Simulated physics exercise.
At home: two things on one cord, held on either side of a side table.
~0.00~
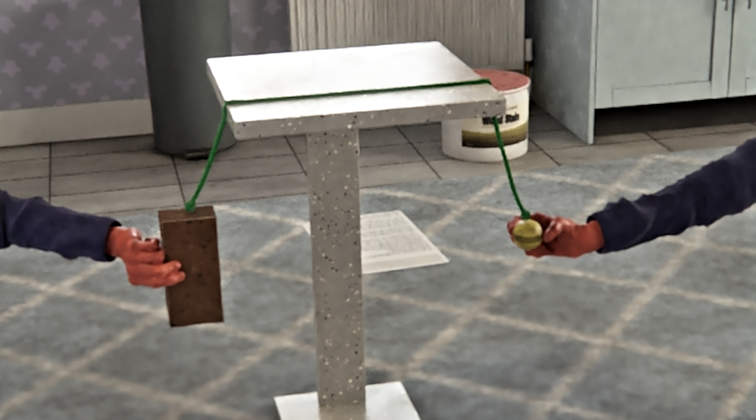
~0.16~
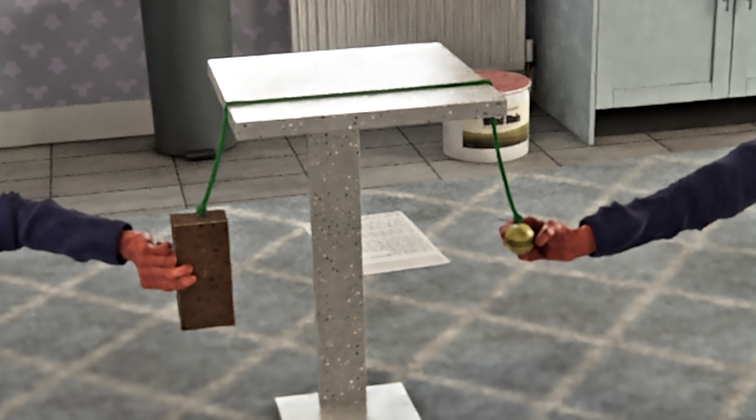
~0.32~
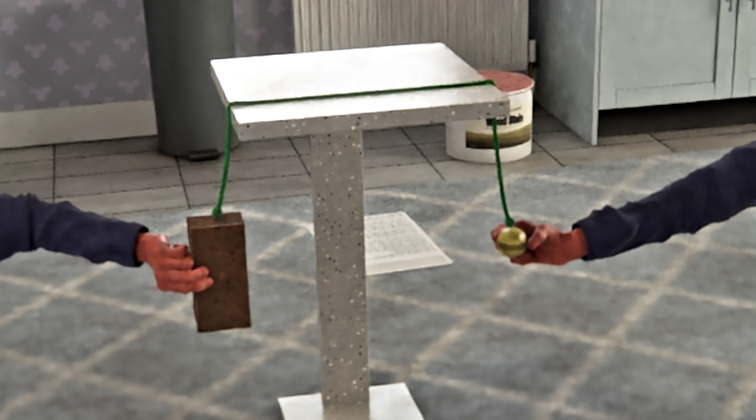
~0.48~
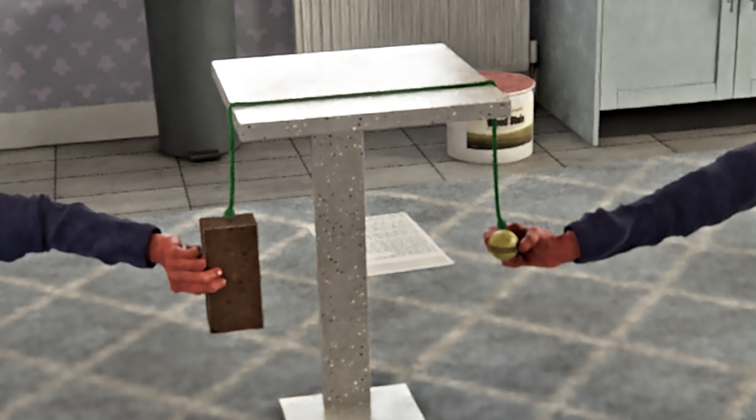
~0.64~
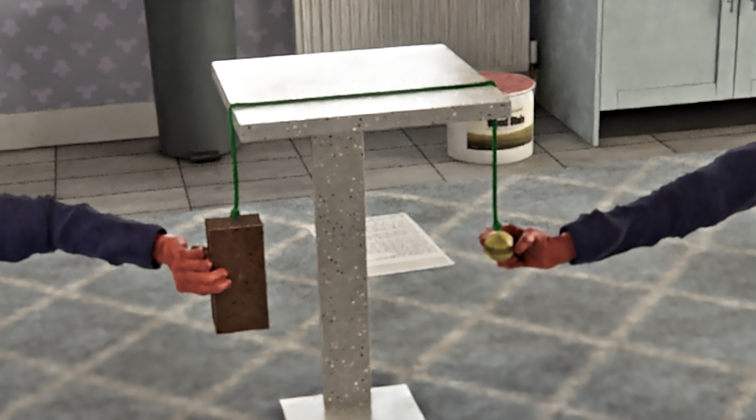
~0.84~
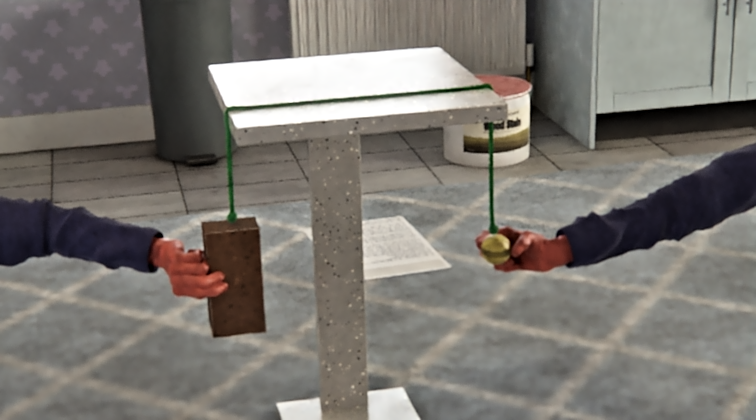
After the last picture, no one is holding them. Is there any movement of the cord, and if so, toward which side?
It's going to shift to the left after release.
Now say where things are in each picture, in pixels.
In the first frame, left brick (192, 267); right ball (528, 235); cord over the top (382, 90).
In the second frame, left brick (203, 270); right ball (520, 239).
In the third frame, left brick (220, 272); right ball (512, 242).
In the fourth frame, left brick (232, 274); right ball (504, 245).
In the fifth frame, left brick (238, 274); right ball (499, 246).
In the sixth frame, left brick (234, 278); right ball (496, 249); cord over the top (383, 96).
Around 1.46 s, left brick down on the floor; right ball pulled up onto the top.
Around 1.92 s, left brick down on the floor; right ball down on the floor.
Finally, left brick down on the floor; right ball down on the floor. The cord drops leftwards.
